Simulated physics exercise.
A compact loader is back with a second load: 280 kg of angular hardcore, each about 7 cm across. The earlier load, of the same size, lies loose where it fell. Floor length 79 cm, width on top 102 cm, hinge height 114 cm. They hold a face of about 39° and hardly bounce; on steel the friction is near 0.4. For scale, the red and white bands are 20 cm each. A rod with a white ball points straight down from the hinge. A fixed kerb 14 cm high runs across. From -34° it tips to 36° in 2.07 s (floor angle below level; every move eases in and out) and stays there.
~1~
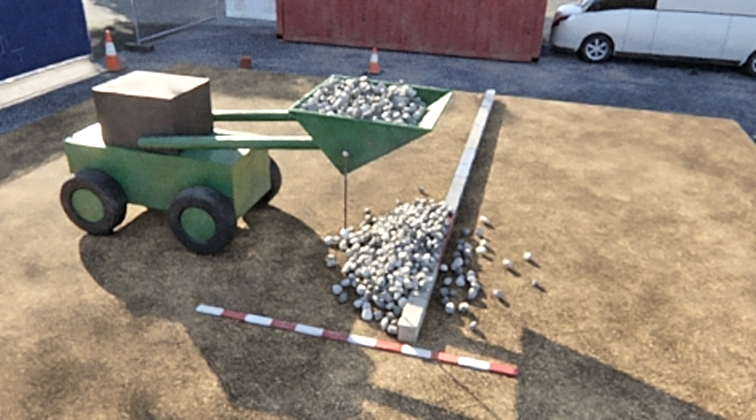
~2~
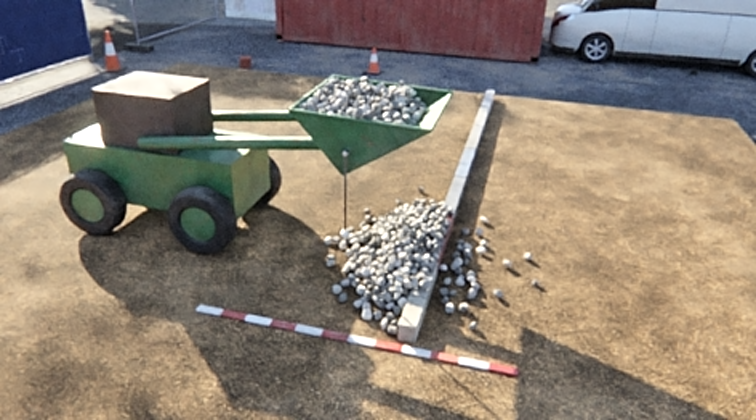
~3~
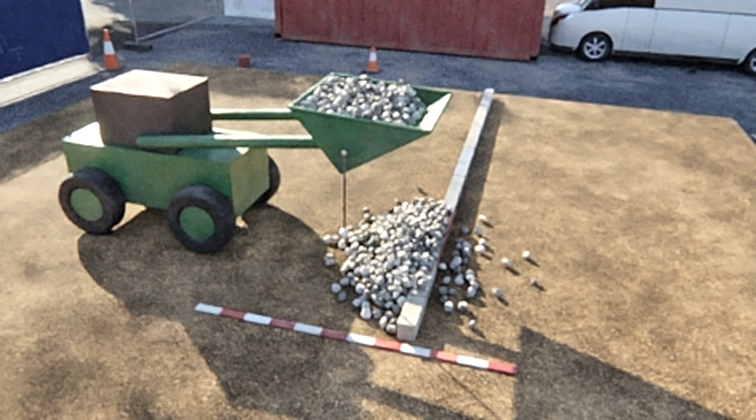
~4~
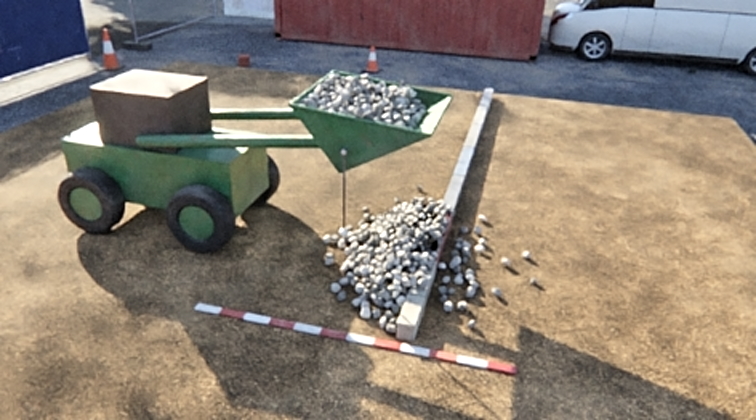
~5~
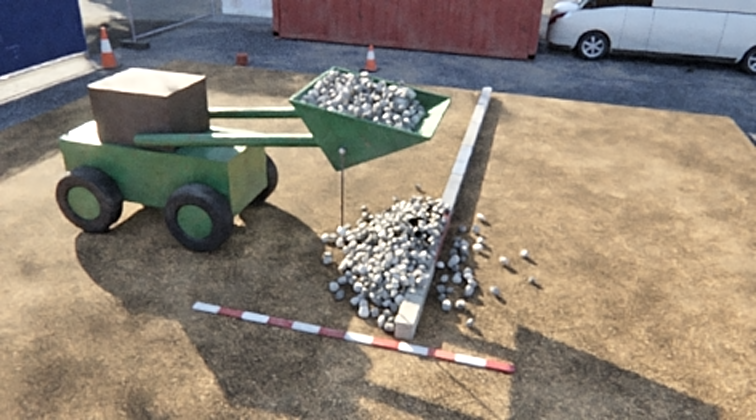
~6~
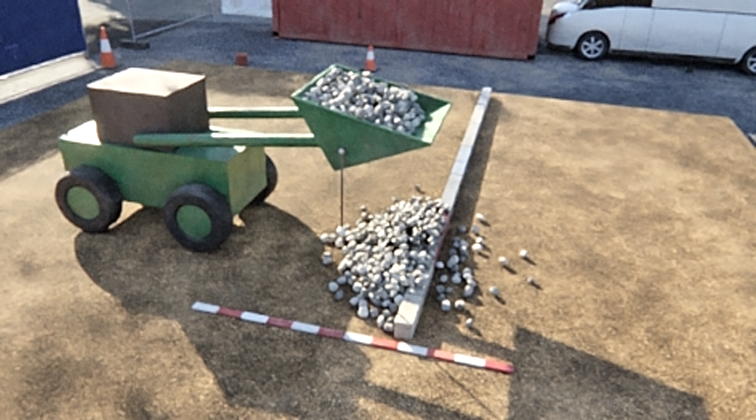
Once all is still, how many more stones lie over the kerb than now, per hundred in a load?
Close to 91 parts in a hundred.
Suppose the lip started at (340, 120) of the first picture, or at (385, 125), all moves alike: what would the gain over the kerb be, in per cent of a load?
First some 0, then 25 per cent.
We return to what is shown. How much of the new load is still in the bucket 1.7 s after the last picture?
About 40 per cent.
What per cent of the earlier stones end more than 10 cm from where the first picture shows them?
Roughly 5 per cent of them.
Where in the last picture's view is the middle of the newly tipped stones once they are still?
Around (464, 255).
Then, 1.0 s after the last picture the floor is at 25°; in per cent of one load, 98 in the bucket, 97 on this side of the kerb, 6 over the kerb; the foremost stones are at (494, 271).
Then, 1.7 s after the last picture the floor is at 36°; in per cent of one load, 39 in the bucket, 124 on this side of the kerb, 38 over the kerb; the foremost stones are at (503, 275).
Then, 2.0 s after the last picture the floor is at 36°; in per cent of one load, 7 in the bucket, 117 on this side of the kerb, 76 over the kerb; the foremost stones are at (542, 288).
Then, 4.5 s after the last picture the floor is at 36°; in per cent of one load, 0 in the bucket, 104 on this side of the kerb, 96 over the kerb; the foremost stones are at (572, 281). Net gain over the kerb, 91.
